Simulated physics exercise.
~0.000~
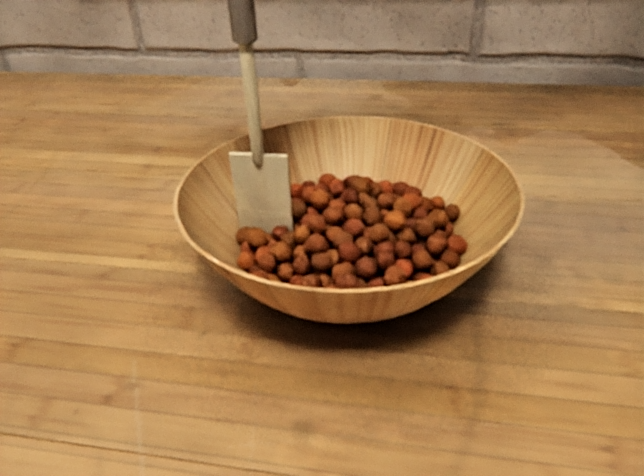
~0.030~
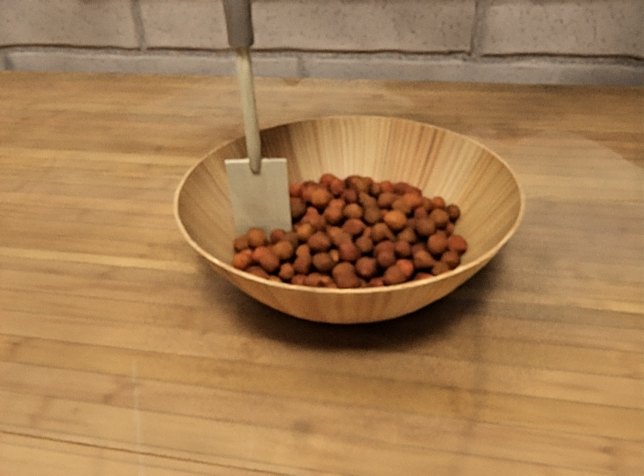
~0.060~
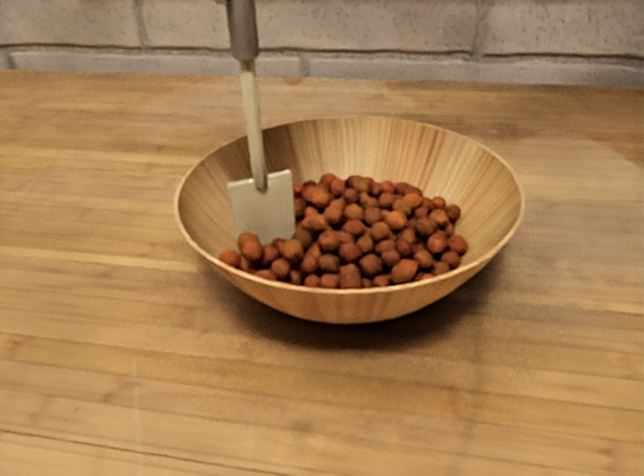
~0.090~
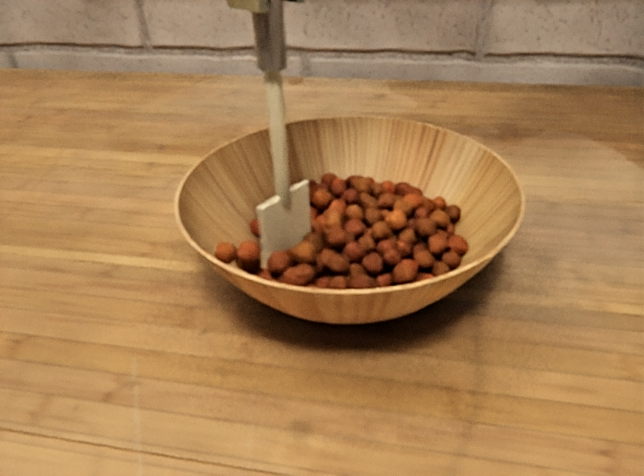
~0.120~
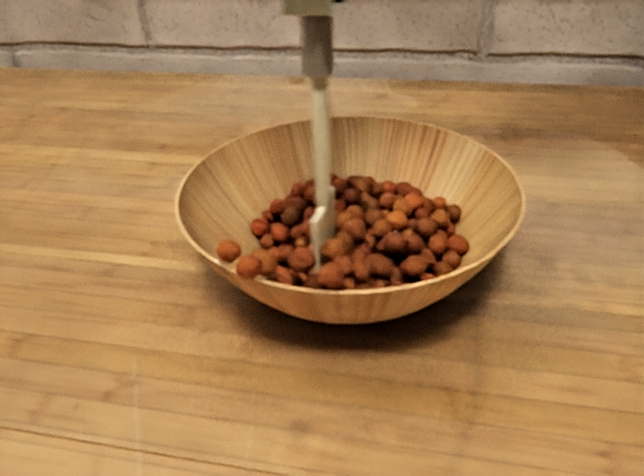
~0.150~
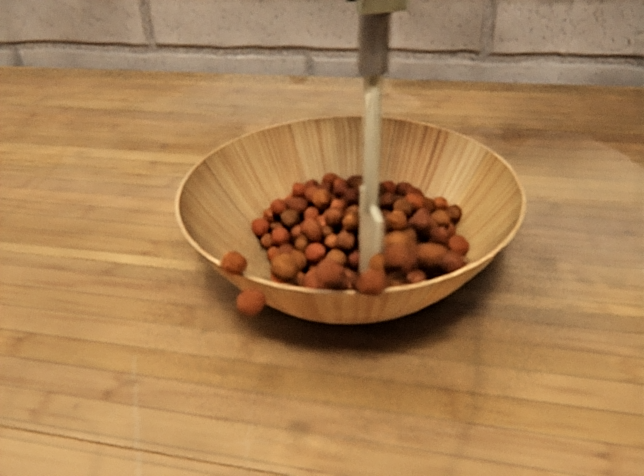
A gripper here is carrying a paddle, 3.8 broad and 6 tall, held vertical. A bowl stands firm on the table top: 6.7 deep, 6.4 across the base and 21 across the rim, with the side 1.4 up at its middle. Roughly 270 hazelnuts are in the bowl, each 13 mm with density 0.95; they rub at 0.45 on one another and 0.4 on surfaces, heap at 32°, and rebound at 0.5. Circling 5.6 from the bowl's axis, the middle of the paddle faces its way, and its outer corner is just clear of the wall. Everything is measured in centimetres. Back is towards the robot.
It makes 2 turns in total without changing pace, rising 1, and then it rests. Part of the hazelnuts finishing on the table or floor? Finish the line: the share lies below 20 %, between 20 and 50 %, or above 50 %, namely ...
... between 20 and 50 %.
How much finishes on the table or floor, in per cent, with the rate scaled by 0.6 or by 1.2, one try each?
It would be some 5 and 35 percent respectively.
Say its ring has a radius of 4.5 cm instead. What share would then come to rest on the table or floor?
It would be near 15 per cent.
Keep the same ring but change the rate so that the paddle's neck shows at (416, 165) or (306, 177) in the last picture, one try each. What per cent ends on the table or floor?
So, roughly 35 percent the first time and 10 percent the second.
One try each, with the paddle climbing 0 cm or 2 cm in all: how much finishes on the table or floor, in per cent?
Near 40 in a hundred, then 15 in a hundred.
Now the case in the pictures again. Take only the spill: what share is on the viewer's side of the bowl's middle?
50 %.
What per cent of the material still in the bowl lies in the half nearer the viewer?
Roughly 50 percent of it.
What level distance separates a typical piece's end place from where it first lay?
About 10 centimetres.
By 0.42 s, 348° round, highest piece 10 above the table; 232 in the bowl, 19 on the table or floor, 16 in flight or on the tool.
By 0.70 s, 225° round, highest piece 8 above the table; 200 in the bowl, 60 on the table or floor, 7 in flight or on the tool.
By 1.03 s, 0° round, highest piece 5 above the table; 197 in the bowl, 70 on the table or floor.
By 1.73 s, 0° round, highest piece 5 above the table; 197 in the bowl, 70 on the table or floor.
Final count, 197 in the bowl, 70 on the table or floor. That is 26 % on the table or floor.
